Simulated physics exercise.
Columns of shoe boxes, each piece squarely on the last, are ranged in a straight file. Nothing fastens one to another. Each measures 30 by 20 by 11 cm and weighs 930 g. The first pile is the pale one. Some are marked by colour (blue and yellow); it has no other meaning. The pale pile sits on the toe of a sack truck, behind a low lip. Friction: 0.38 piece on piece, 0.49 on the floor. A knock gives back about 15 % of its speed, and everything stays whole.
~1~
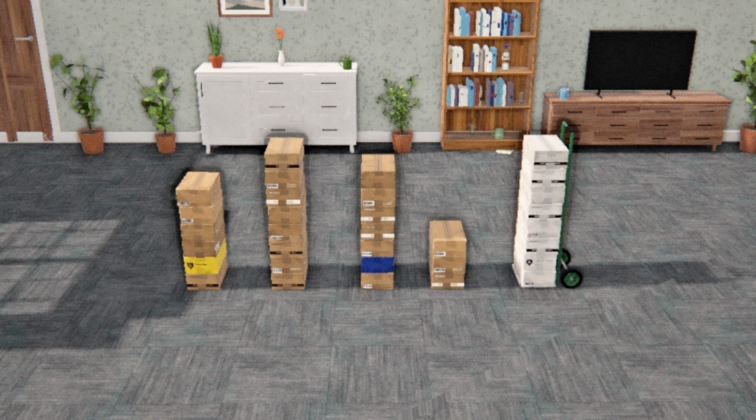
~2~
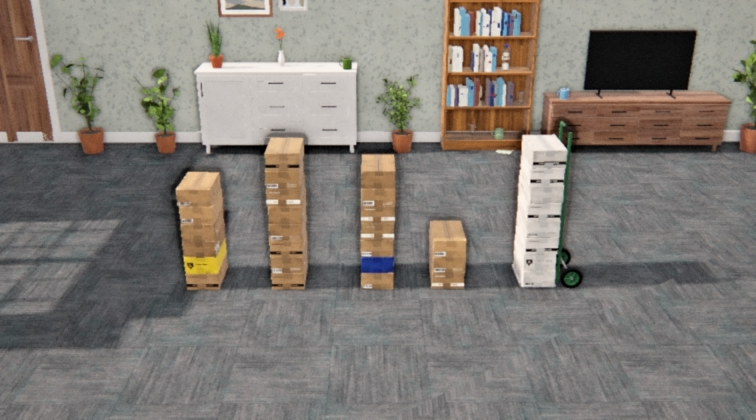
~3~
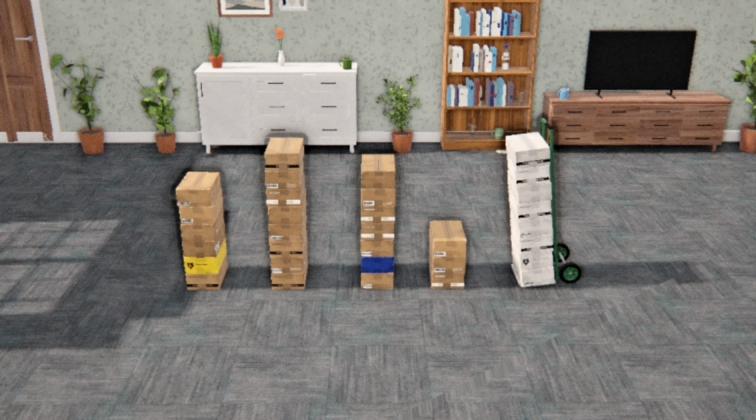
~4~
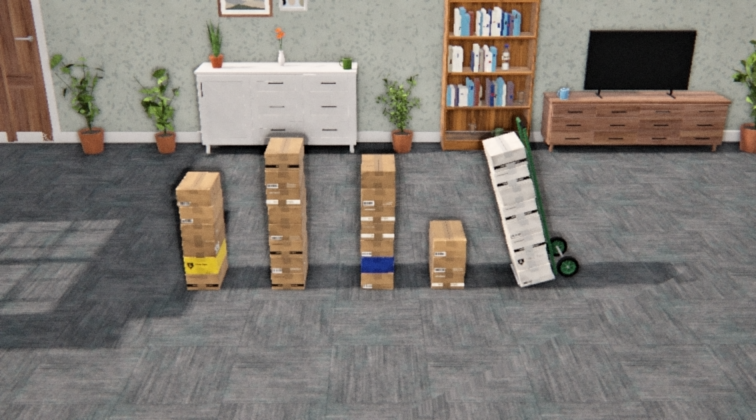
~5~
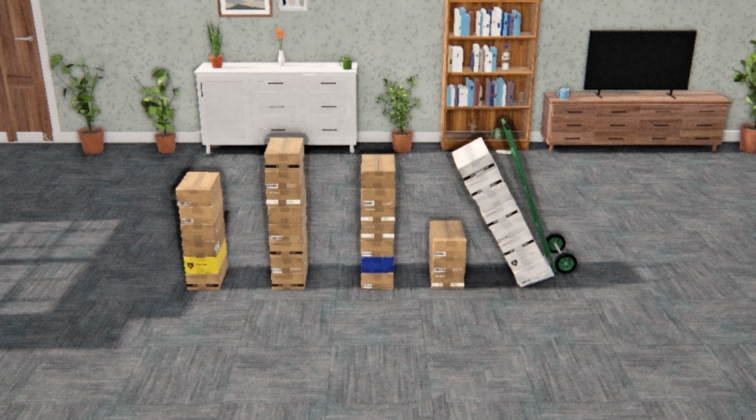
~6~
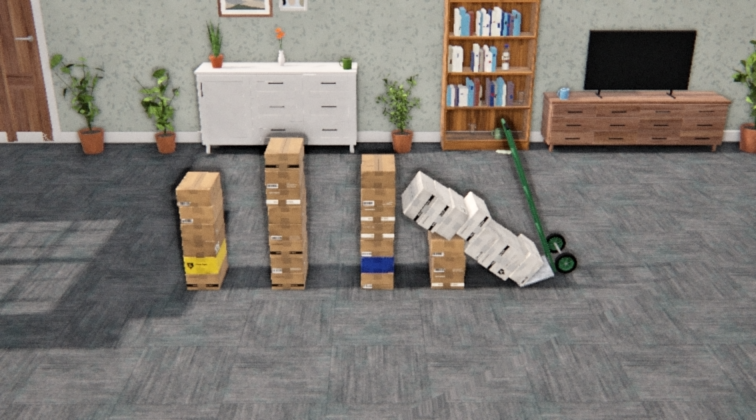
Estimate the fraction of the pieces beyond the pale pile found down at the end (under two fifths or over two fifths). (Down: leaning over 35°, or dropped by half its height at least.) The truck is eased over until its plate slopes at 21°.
The part is under two fifths.
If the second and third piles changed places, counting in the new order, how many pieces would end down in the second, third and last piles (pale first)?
Then second 6, third 0, last 0.
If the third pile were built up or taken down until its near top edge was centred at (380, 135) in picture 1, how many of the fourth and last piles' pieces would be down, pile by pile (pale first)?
In that case fourth 0, last 0.
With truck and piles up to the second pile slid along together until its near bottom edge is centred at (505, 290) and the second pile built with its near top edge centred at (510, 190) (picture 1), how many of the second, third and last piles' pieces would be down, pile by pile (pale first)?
In that case second 5, third 0, last 0.
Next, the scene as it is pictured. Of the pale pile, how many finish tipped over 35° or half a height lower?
8 pale pieces.
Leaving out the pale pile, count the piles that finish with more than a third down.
0 of them.
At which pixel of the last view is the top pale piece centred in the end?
Around (402, 218).
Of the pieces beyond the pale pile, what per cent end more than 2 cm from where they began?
It is 15 per cent.
Then, 0.06 s past the last view, 8 of the pale pile down; none of the 24 other boxes down, 2 disturbed.
Then, 0.14 s past the last view, 8 of the pale pile down; none of the 24 other boxes down, 6 disturbed.
Then, 0.28 s past the last view, 8 of the pale pile down; none of the 24 other boxes down, 7 disturbed.
In the end, 8 of the pale pile down; none of the 24 other boxes down, 7 disturbed; blue box unmoved; yellow box unmoved. That is 0 per cent. From the last view, middles, blue box near (377, 255), yellow box near (206, 255).
